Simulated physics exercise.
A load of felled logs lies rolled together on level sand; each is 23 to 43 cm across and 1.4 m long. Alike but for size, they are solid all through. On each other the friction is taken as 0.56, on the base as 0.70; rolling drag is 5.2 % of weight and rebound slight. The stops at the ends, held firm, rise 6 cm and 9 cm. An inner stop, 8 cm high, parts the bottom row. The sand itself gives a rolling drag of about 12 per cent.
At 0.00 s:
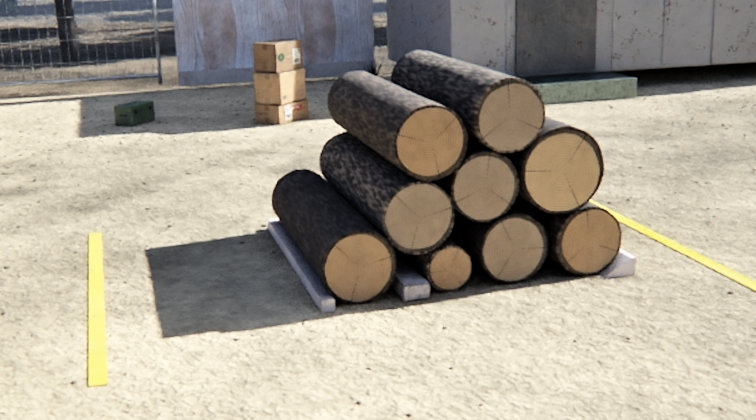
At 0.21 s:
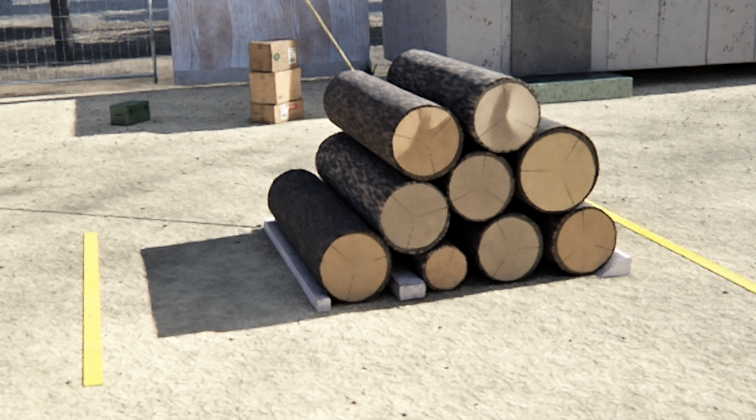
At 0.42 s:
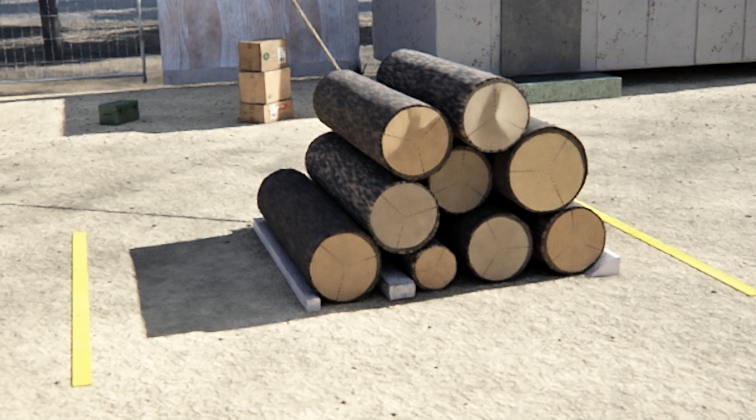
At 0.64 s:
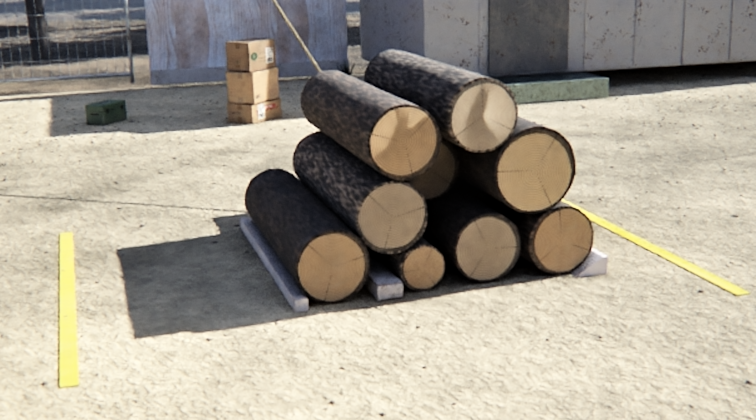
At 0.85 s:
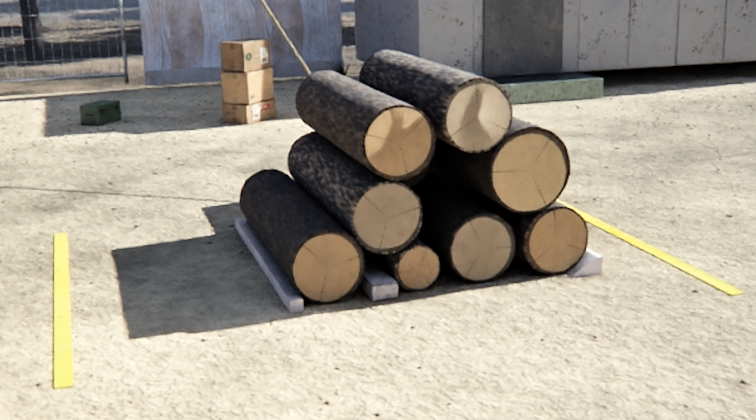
A middle log slides backward into the stack on a rope while the others stay still.
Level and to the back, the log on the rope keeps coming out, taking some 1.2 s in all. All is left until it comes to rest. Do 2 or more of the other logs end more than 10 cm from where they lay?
Answer: Yes.
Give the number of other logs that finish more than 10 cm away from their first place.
In all, 2.
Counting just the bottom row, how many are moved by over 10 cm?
Count: 0.
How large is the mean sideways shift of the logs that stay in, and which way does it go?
They move about 20 cm toward the left side, on average.
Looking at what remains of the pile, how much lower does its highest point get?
About 25 cm.
After 1.55 s, 0 now displaced over 10 cm; the one last seen at (400, 143) in place.
After 1.86 s, 1 now displaced over 10 cm; the one last seen at (400, 143) 9 cm left.
After 2.64 s, 2 now displaced over 10 cm; the one last seen at (400, 143) 70 cm left and 41 cm down.
After 3.69 s, 2 now displaced over 10 cm; the one last seen at (400, 143) 1.4 m left and 54 cm down.
All still by 4.2 s, 2 moved over 10 cm; not one across the yellow lines; the one last seen at (400, 143) 1.5 m left and 54 cm down; top of the pile 77 cm high, from 1.0 m.
